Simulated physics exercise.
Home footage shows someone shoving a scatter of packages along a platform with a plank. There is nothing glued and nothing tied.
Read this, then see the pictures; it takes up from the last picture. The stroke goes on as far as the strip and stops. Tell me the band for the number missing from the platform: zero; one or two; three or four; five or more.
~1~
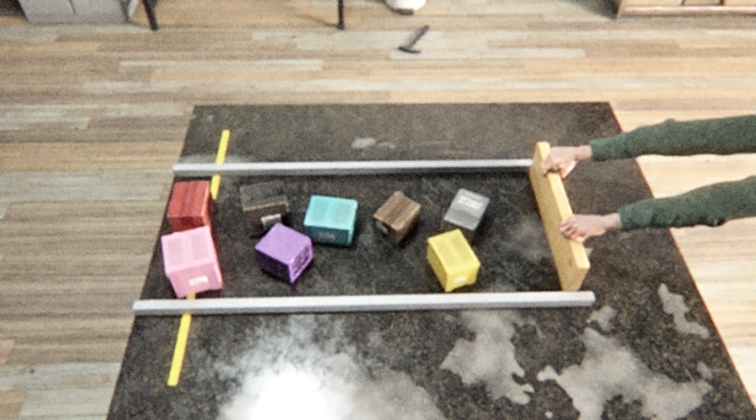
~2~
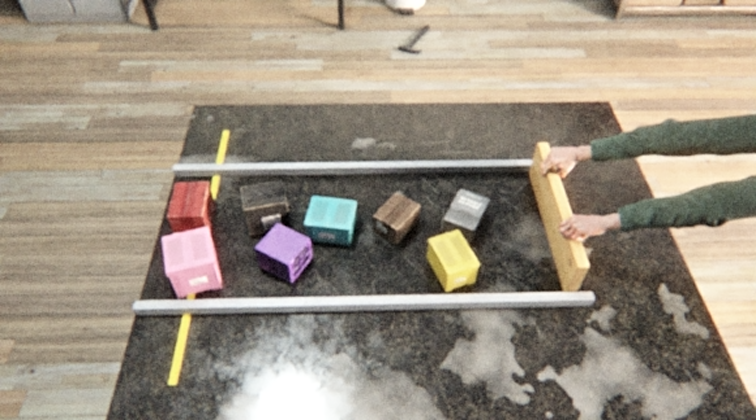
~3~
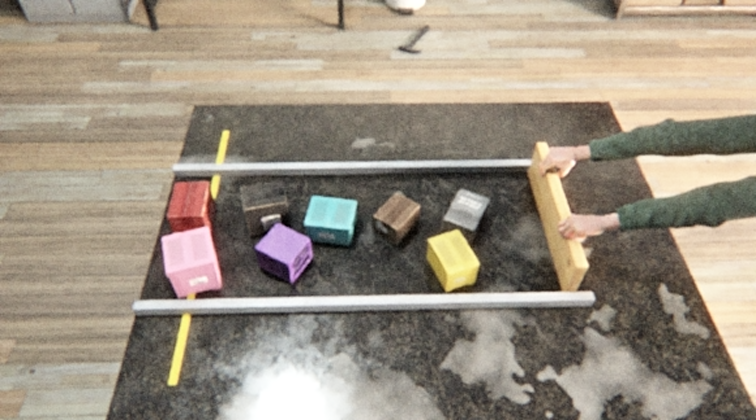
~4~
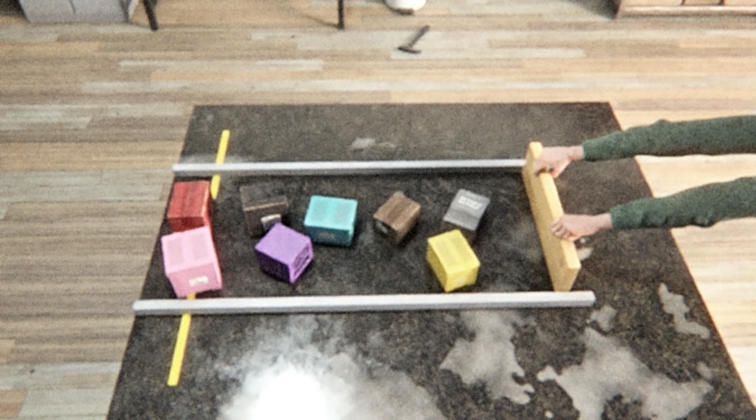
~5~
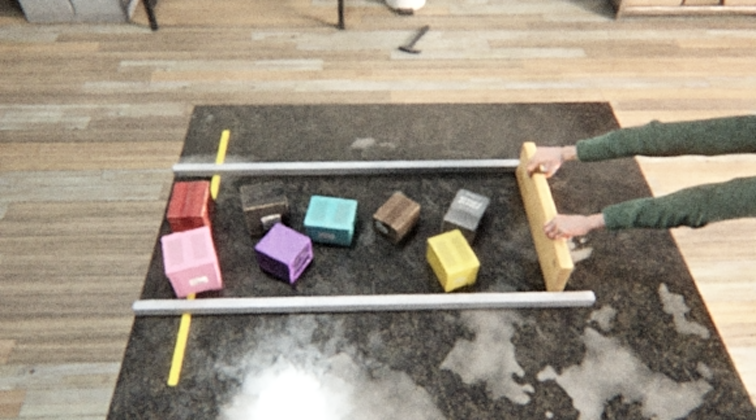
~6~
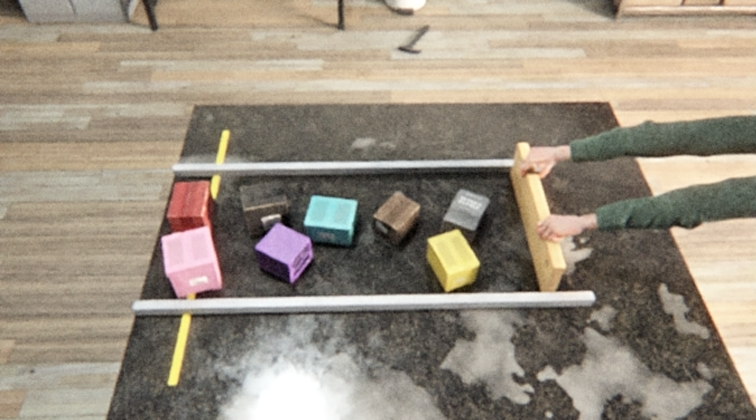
The tally of falls will come to five or higher.
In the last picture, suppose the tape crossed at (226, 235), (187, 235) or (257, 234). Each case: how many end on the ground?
In order: 4, 6 and 2.
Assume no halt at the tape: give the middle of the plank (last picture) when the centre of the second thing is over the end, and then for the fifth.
First: Around (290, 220). Next: Around (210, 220).
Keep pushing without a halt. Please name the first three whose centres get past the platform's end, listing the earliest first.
Sequence: The red box, the black parcel, the pink tote.
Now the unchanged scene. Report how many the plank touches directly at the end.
The count in contact is 2.
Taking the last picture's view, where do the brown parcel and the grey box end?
They end up close to (153, 228) and (187, 224).
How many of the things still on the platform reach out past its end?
Overhanging: 1.
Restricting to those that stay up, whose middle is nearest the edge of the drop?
The brown parcel.
A little later, none off yet; red box at rest near (193, 211); pink tote at rest near (193, 263); black parcel at rest near (265, 208).
When it is over, the number that fall off is five or more; down, turquoise tote, purple crate, black parcel, pink tote and red box.
